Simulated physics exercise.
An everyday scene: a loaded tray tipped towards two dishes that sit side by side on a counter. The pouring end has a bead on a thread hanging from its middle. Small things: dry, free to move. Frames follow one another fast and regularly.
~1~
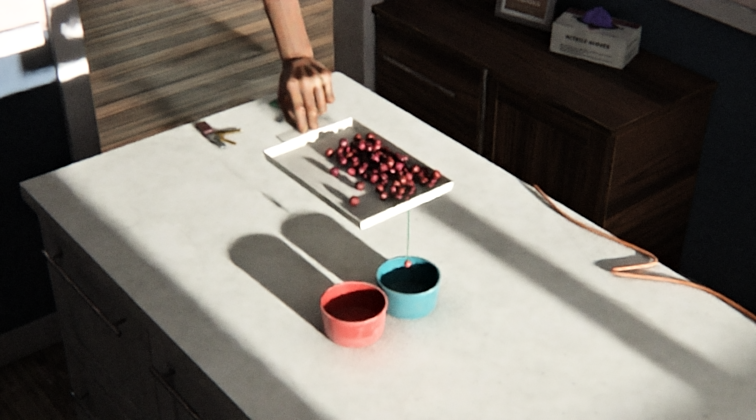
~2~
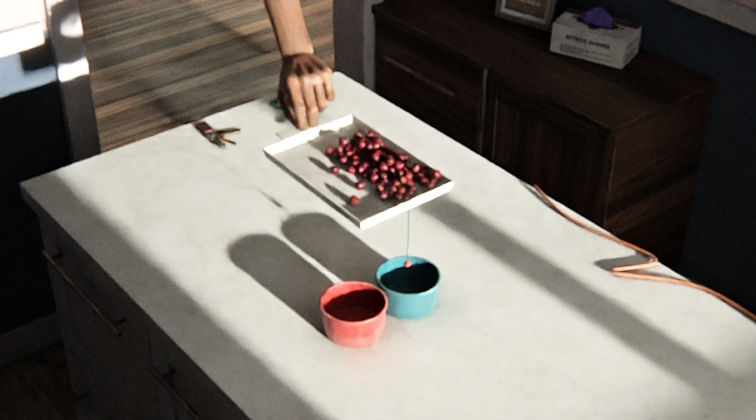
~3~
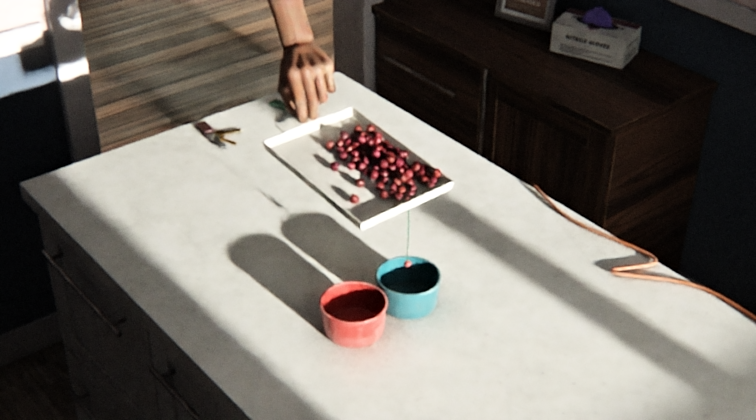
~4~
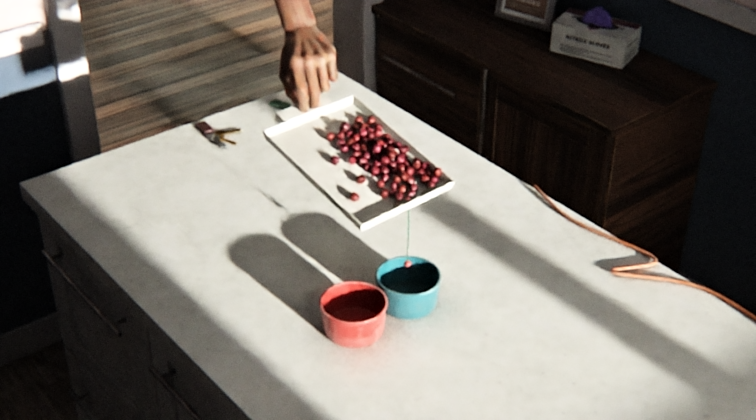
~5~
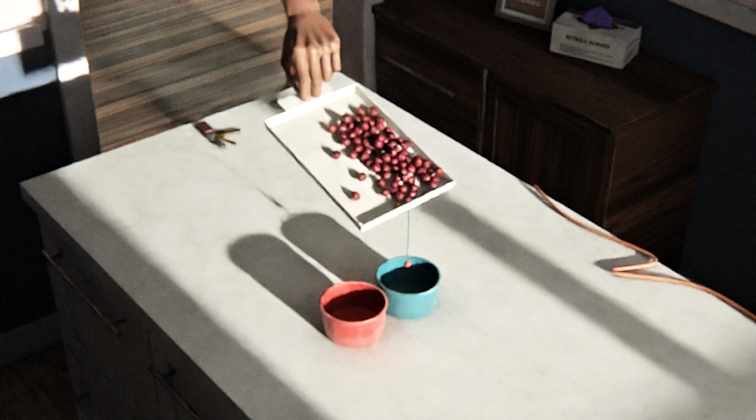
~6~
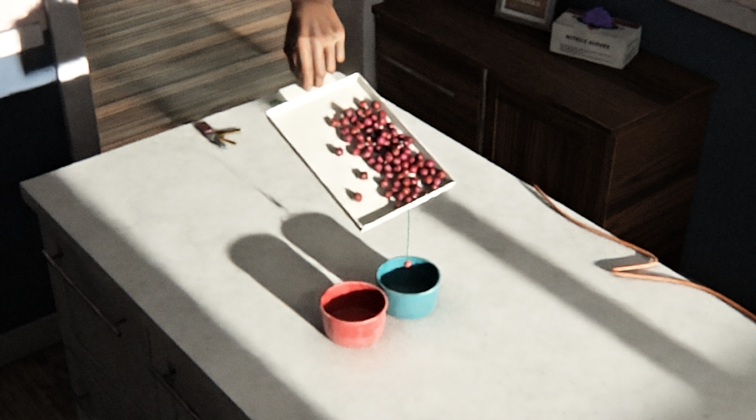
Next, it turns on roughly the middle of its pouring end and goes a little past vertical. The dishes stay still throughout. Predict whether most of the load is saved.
Only a minority of it is saved.
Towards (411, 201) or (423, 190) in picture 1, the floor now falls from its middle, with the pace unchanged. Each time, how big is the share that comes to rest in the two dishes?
In order: About 10, then 10 percent.
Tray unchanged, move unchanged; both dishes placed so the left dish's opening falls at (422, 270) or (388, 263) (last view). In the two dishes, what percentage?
In the first position around 10 percent, in the second around 0 percent.
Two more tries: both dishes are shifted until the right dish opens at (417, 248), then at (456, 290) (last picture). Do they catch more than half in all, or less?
Result, first place: Not as much as half; second place: Exceeding half.
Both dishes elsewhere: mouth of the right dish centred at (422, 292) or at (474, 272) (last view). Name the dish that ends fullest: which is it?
Trial one goes to the one to the right, trial two to the one to the left.
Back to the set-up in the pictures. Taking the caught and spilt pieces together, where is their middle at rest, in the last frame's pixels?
The centre comes to rest near (432, 321).
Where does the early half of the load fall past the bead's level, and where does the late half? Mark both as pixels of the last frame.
Earlier half at (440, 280), later half at (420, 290).
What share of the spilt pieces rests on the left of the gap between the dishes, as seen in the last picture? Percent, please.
I'd put it at around 10 per cent.
Soon, tray tipped steeply; nearly all on the tray; a stray few outside both; a small part in the air.
A while on, tray tipped past a quarter turn; most on the tray; a small part outside both; a stray few in the air.
Towards the end, tray tipped past a quarter turn; a small part in the left dish; about a quarter in the right dish; about two thirds outside both.
Finally, tray tipped past a quarter turn; a small part in the left dish; about a quarter in the right dish; about two thirds outside both.
